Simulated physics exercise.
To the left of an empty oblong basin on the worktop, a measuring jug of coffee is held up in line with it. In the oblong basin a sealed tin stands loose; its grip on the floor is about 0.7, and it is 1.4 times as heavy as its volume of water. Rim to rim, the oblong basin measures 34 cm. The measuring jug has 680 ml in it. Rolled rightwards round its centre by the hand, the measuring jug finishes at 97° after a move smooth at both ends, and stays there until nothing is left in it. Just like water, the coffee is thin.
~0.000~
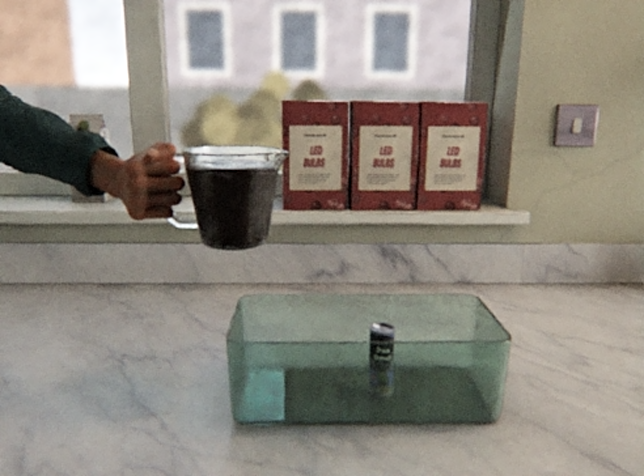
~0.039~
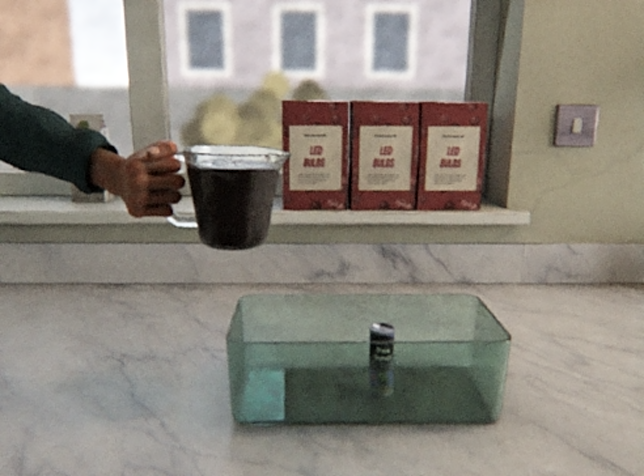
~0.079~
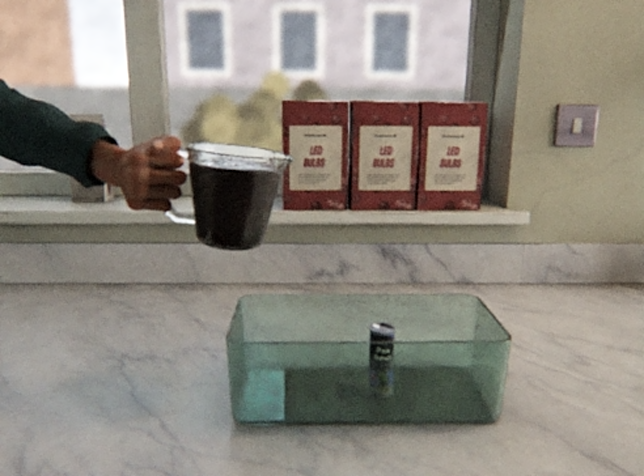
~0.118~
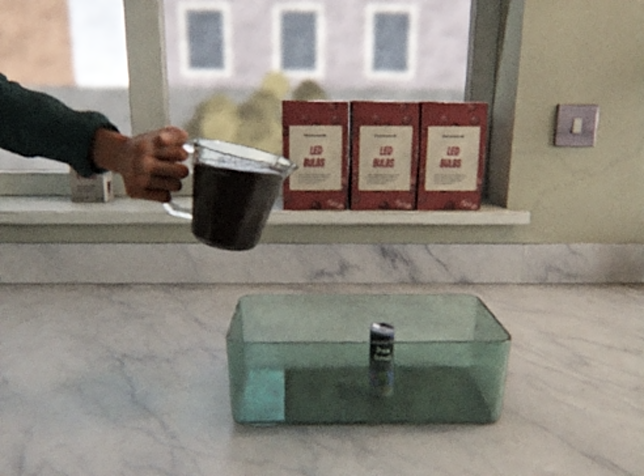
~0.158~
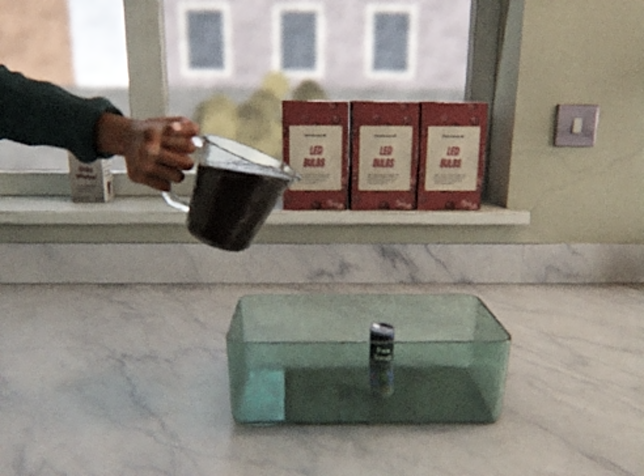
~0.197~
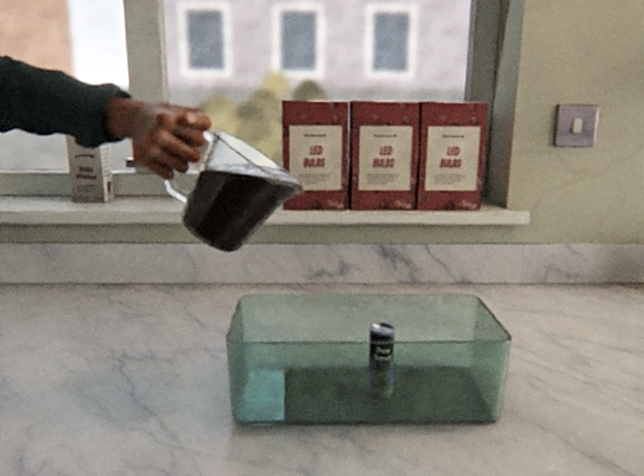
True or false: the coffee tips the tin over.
False.
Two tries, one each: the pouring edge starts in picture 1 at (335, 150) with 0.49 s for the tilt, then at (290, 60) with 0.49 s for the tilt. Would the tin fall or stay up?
Run one: It does not tip. Run two: It tumbles.
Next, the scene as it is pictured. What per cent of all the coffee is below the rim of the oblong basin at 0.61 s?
Near 66 in a hundred.
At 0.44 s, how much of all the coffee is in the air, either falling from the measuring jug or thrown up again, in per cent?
About 36 per cent.
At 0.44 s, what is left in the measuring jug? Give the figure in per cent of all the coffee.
Roughly 48 percent.
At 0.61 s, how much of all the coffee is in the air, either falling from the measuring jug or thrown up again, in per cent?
About 20 percent.
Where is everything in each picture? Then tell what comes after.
In the first frame, tilt 0°; pouring edge (289, 152); surface from (190, 164) to (277, 165); the oblong basin's rim runs from (234, 318) to (493, 317); the tin's top is at (382, 331).
In the second frame, tilt 2°; pouring edge (291, 154); surface from (190, 163) to (278, 165).
In the third frame, tilt 6°; pouring edge (294, 158); surface from (193, 161) to (281, 167).
In the fourth frame, tilt 13°; pouring edge (298, 166); surface from (198, 159) to (285, 170).
In the fifth frame, tilt 23°; pouring edge (302, 178); surface from (202, 162) to (292, 174).
In the sixth frame, tilt 34°; pouring edge (305, 191); surface from (198, 180) to (302, 185).
Then, 0.44 s in, the tilt is 94° and 48 per cent is still to pour; the tin stands where it began.
Then, 0.61 s in, the tilt is 97° and 13 per cent is still to pour; the tin stands 1 cm from where it began.
Then, 0.79 s in, the tilt is 97° and 2 per cent is still to pour; the tin stands 1 cm from where it began.
Then, 0.99 s in, the tilt is 97° and 0 per cent is still to pour; the tin stands 1 cm from where it began.
Finally, the tin stands 1 cm from where it began.
